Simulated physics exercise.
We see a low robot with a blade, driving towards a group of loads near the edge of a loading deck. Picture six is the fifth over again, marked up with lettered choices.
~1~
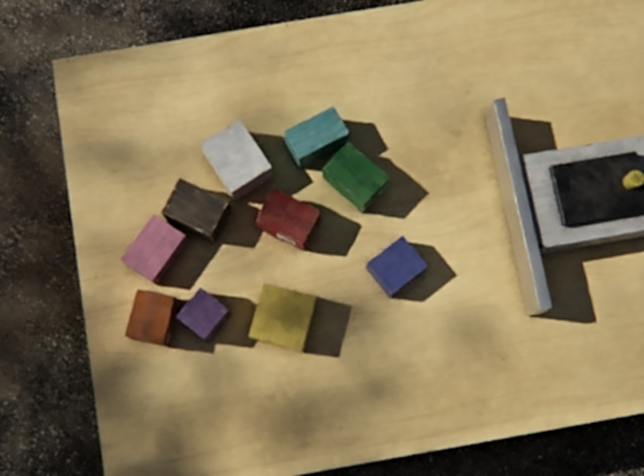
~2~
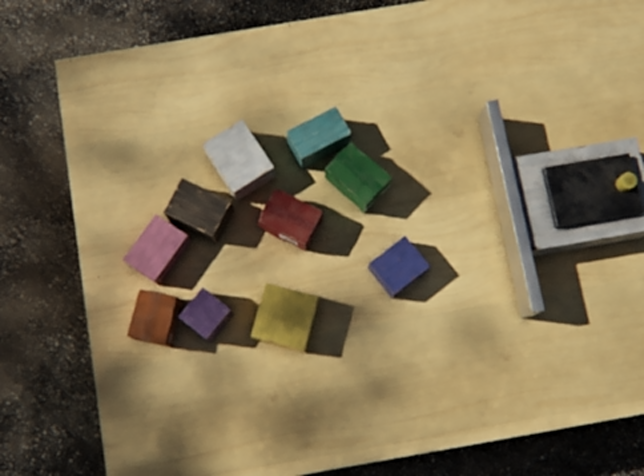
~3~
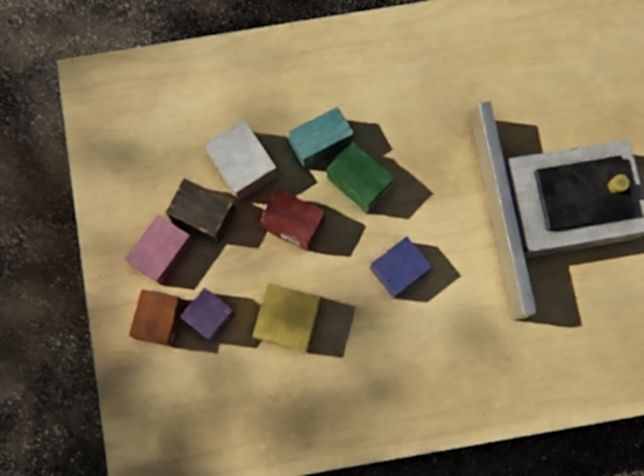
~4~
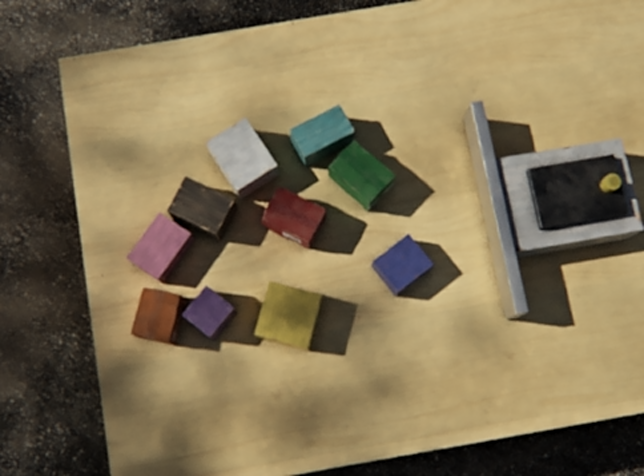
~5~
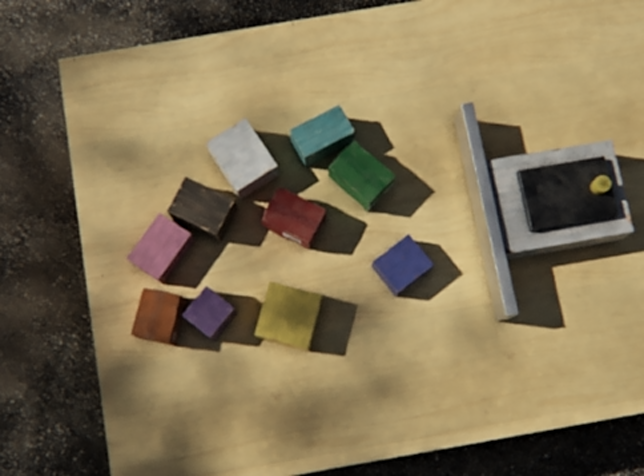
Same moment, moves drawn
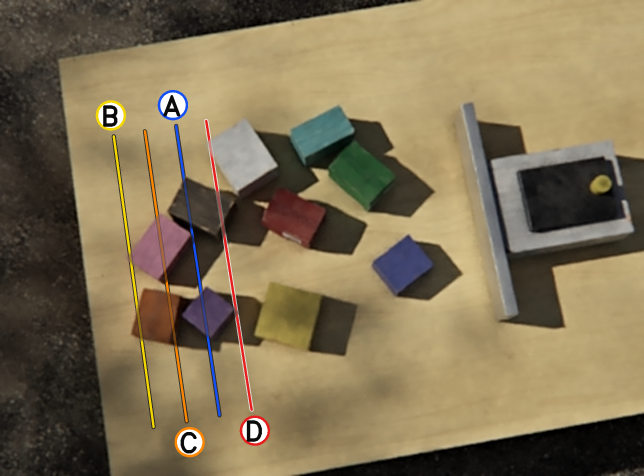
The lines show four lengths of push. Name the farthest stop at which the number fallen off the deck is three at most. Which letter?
Stop at C.
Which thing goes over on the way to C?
It is the orange box.
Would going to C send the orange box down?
By then, yes.
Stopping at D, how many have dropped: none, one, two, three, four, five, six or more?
By then, none.
On the marked copy, A at (197, 266); B at (133, 277); C at (165, 272); D at (228, 261).
Following C. Soon after the start, robot (445, 214); turquoise crate (315, 136); green box (335, 180).
Later, robot (327, 234); orange box (139, 318); pink crate (153, 256).
In the end, robot (235, 250); orange box over the edge; pink crate (87, 270); one fallen.
As for the rest, A is within the limit but short; B drops four; D is within the limit but short.
